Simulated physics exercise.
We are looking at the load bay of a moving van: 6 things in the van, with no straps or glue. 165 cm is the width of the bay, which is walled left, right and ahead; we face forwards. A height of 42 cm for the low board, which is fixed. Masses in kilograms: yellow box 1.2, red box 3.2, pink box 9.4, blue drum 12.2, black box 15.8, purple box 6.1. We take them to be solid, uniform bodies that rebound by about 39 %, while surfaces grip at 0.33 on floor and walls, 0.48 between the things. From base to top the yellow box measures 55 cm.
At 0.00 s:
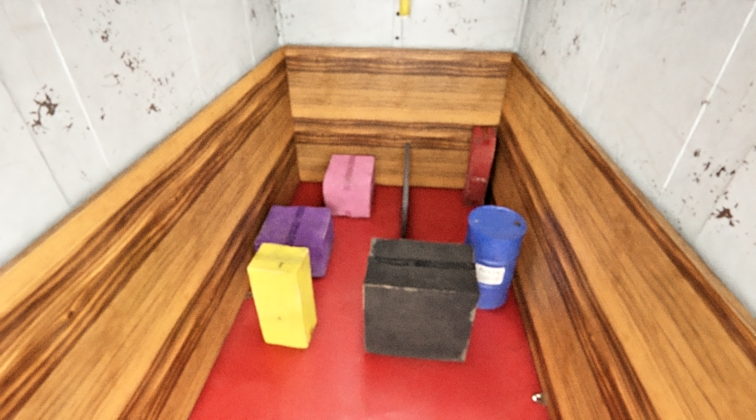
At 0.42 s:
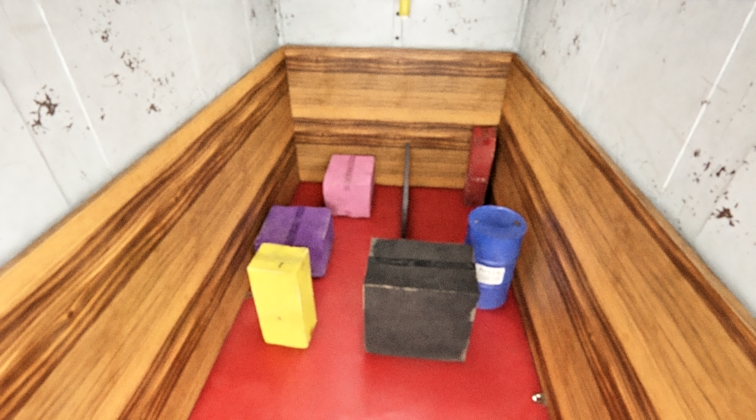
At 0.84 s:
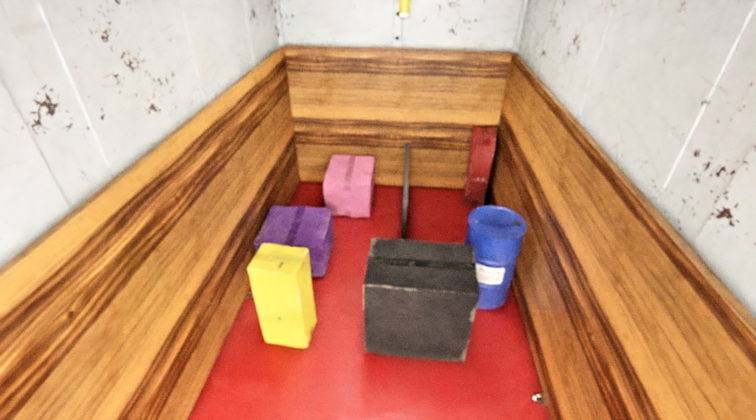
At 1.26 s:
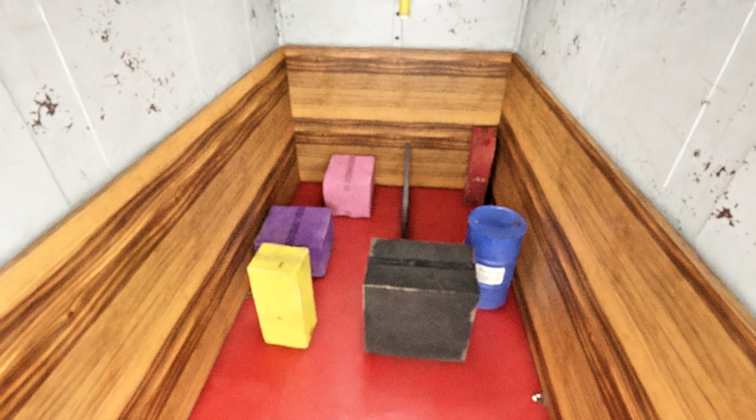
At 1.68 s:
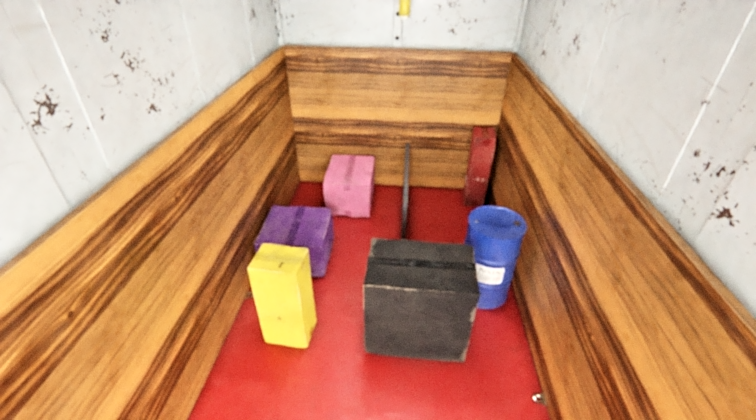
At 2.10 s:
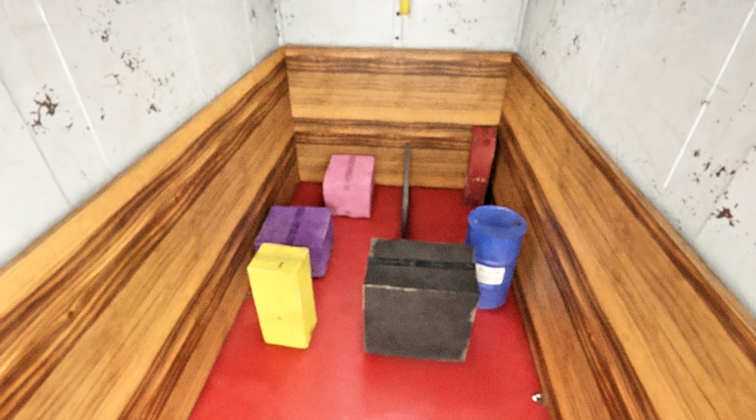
Six colourful objects, including a large black box, sit still on a van's red floor.
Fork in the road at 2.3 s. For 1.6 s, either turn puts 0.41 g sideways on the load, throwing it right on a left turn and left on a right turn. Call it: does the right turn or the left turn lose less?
The left turn loses less.
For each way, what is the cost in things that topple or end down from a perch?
Steering left costs 0, steering right costs 1.
Turning left. By 3.00 s, push 0.41 g right; yellow box 10 cm from its spot near (304, 299); red box 5 cm from its spot near (485, 169); black box 9 cm from its spot.
By 3.30 s, push 0.41 g right; yellow box 25 cm from its spot near (334, 301); red box 5 cm from its spot near (485, 169); black box 25 cm from its spot.
By 3.60 s, push 0.41 g right; yellow box 48 cm from its spot near (378, 304); red box 5 cm from its spot near (485, 169); purple box 46 cm from its spot.
When it is over (4.5 s), not toppled but over 15 cm from the start, yellow box, pink box, black box and purple box; the other 2 within 15 cm of the start. End places, in pixels of the last picture, yellow box near (410, 309), red box near (485, 169).
Turning right instead, red box tipped over or down from a perch, 1 of 6 in all.
